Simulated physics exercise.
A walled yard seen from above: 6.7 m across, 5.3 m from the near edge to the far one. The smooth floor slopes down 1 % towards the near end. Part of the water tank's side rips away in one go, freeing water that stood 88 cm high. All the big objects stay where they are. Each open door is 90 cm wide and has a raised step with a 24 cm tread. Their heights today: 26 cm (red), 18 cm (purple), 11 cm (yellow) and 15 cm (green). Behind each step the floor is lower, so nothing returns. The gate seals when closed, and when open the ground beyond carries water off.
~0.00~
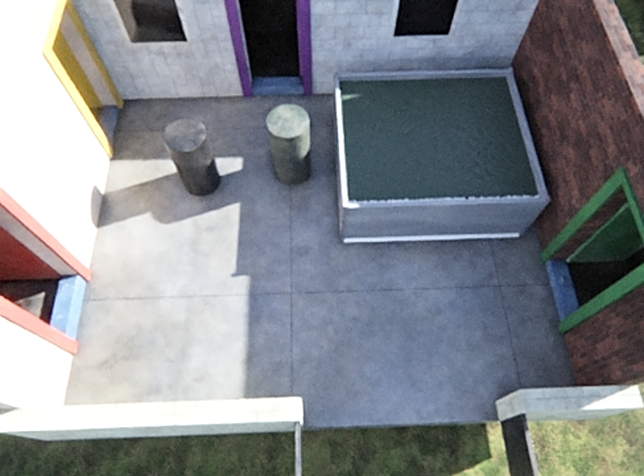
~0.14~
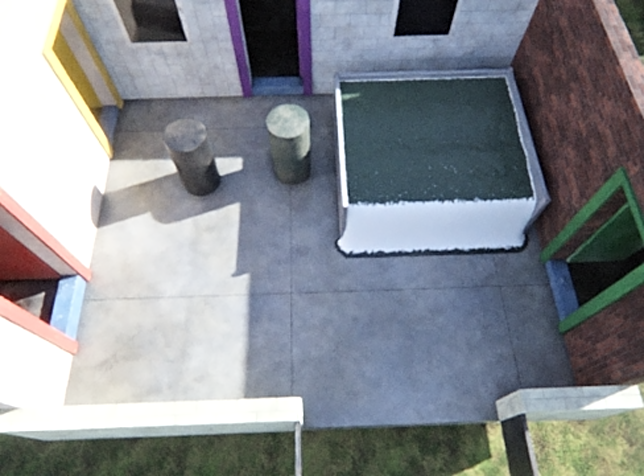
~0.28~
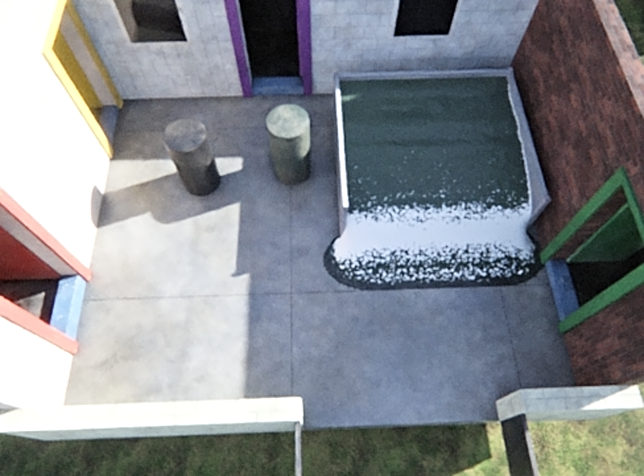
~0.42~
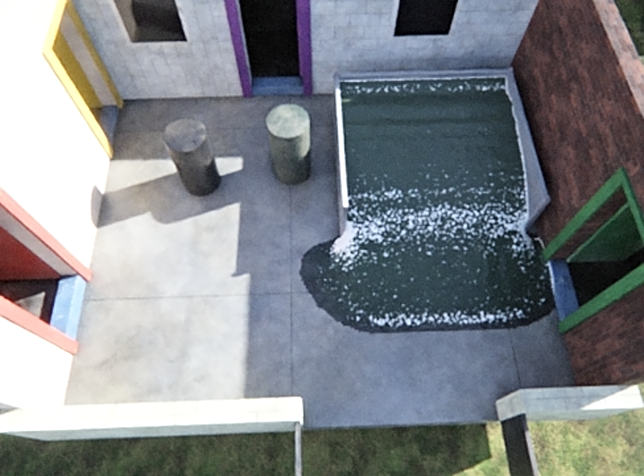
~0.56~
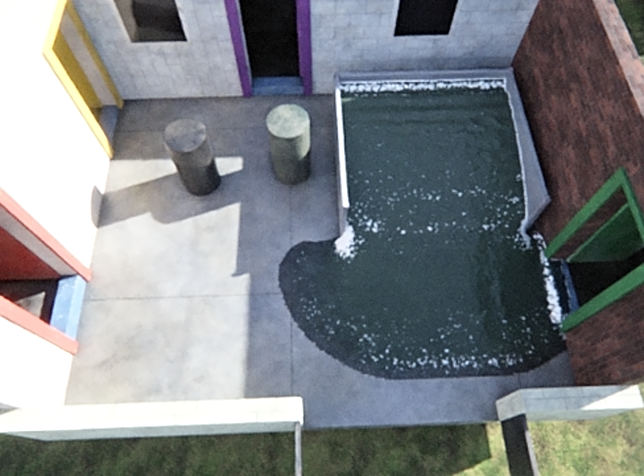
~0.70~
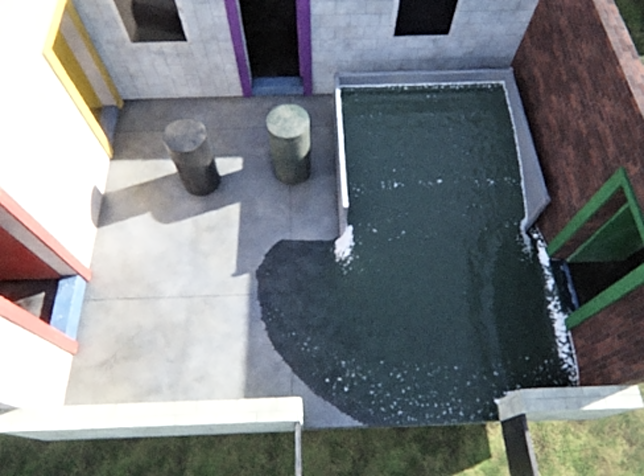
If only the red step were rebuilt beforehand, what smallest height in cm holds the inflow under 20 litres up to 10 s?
At least 9.5 cm or so.
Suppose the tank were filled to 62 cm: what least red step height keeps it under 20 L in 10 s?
Some 6.0 cm.
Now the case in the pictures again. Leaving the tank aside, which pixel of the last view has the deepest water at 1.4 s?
Around (564, 398).
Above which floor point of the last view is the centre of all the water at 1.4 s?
Around (431, 229).
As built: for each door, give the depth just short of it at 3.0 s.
In cm: Red 9, purple 0, yellow 0, green 30.
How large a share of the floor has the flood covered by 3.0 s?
Near 45 per cent is wet.
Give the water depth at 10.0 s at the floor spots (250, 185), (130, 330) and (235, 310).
Roughly 5, 8 and 5 cm, in turn.
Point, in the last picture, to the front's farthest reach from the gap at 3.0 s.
At about (62, 417).
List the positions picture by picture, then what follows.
The first picture shows the water tank at (433, 136) is whole and still, 88 cm deep; the red door at (45, 285) is dry.
In the second picture, water pours out at (437, 222) and has run 0.3 m, to (351, 253); about 7 cm deep outside, 88 cm at the back.
In the third picture, water pours out at (436, 225) and has run 0.8 m, to (357, 283); about 17 cm deep outside, 88 cm at the back.
In the fourth picture, the front is at (378, 327), 1.4 m from the gap at (435, 226); 4.4 m2 of floor is wet, 83 cm left at the back.
In the fifth picture, the front is at (382, 371), 2.0 m from the gap at (435, 227); 6.8 m2 of floor is wet, 75 cm left at the back.
In the sixth picture, water pours out at (435, 227) and has run 2.7 m, to a hidden place; about 11 cm deep outside, 75 cm at the back; 2.6 m in a straight line remain to the red door at (45, 285).
After 1.4 s water covers 40 % of the floor, deepest (64 cm) near (564, 398); it has not reached the red door.
After 3.0 s water covers 45 % of the floor, deepest (34 cm) near (523, 399); 9 cm at the red door, 0 litres in over its 26 cm step.
After 10.0 s water covers 100 % of the floor, deepest (10 cm) near (62, 417); 7 cm at the red door, 0 litres in over its 26 cm step.
At the red door as built, the water arrived by 2.7 s and peaked near 14 cm at 5.4 s.
With a step of 8 cm, 38 litres would have come in within the 10 s; with 11 cm, 8 litres. So under 20 litres takes about 9.5 cm.
